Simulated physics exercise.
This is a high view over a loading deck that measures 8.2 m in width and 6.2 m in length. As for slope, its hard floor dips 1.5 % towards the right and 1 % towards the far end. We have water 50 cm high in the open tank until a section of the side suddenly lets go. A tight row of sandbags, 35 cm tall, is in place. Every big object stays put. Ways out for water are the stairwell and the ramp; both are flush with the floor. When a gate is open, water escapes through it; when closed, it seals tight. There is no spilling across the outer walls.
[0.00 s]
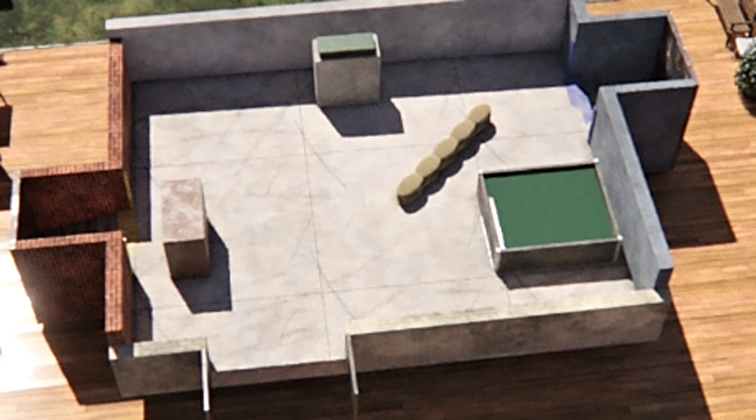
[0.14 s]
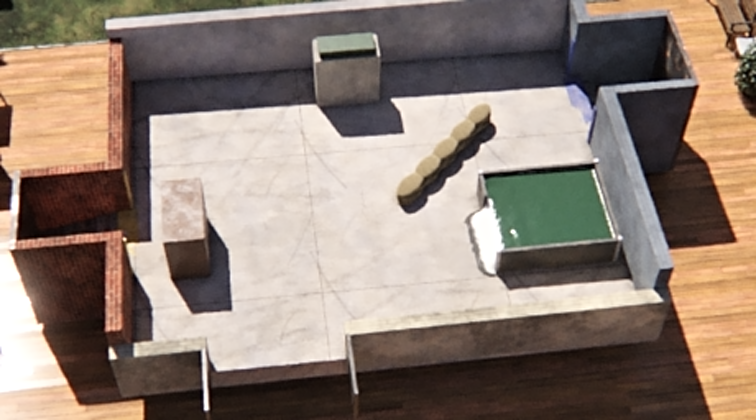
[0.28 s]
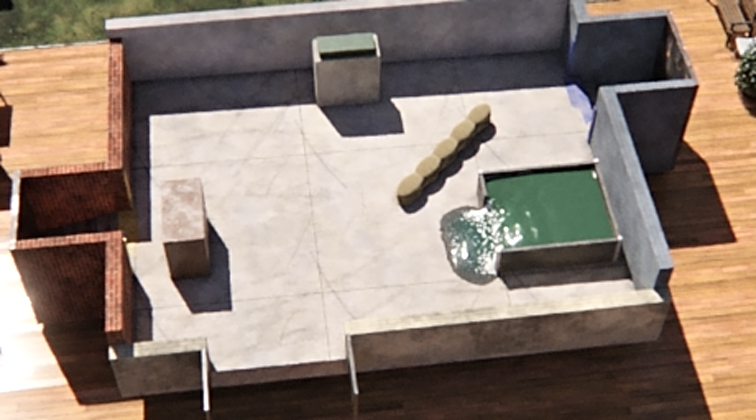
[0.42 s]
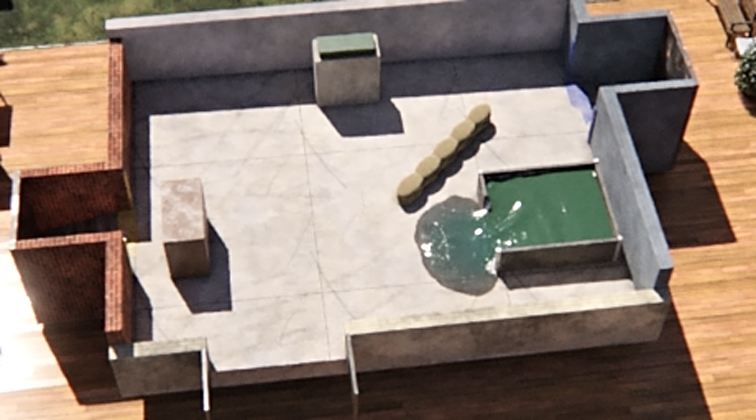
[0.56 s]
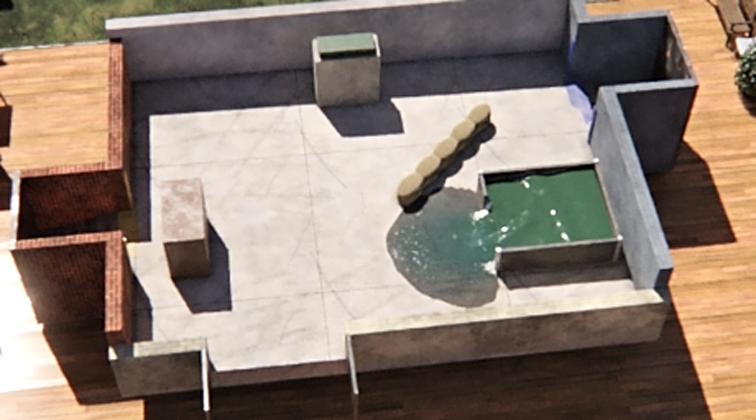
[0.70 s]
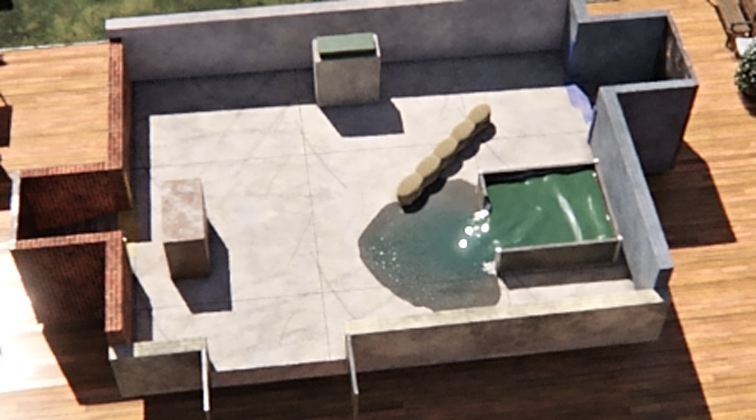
Green water pouring from the left side of an open tank, spreading leftward across a pale walled floor beside a row of rounded blocks.
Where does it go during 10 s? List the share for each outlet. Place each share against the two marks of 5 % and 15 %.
For the gate, I would put it at from 5 to 15 %. For the stair shaft (marked blue), I would put it at under 5 %. For the down ramp (marked yellow), I would put it at not even 5 %.
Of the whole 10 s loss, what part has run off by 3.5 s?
Roughly 20 per cent has gone by then.
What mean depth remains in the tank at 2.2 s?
The mean depth is some 25 cm.
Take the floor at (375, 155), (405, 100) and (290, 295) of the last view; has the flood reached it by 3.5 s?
Going through the three points: Not yet touched, then not yet touched, then awash.
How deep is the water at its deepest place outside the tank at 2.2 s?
Depth: Approx. 20 cm.
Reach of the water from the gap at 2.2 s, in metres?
I'd put it close to 5.2 m.
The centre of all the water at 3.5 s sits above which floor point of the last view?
Around (397, 246).
After 1.4 s water covers 20 % of the floor and is deepest (24 cm) near (481, 249); gone so far, the gate 0 %, the stair shaft (marked blue) 0 %, the down ramp (marked yellow) 0 %.
After 2.2 s water covers 35 % of the floor and is deepest (20 cm) near (481, 249); gone so far, the gate 0 %, the stair shaft (marked blue) 0 %, the down ramp (marked yellow) 0 %.
After 3.5 s water covers 45 % of the floor and is deepest (16 cm) near (133, 356); gone so far, the gate 3 %, the stair shaft (marked blue) 0 %, the down ramp (marked yellow) 0 %.
After 6.0 s water covers 55 % of the floor and is deepest (10 cm) near (161, 88); gone so far, the gate 6 %, the stair shaft (marked blue) 0 %, the down ramp (marked yellow) 1 %.
After 10.0 s water covers 70 % of the floor and is deepest (10 cm) near (309, 91); gone so far, the gate 10 %, the stair shaft (marked blue) 1 %, the down ramp (marked yellow) 2 %.
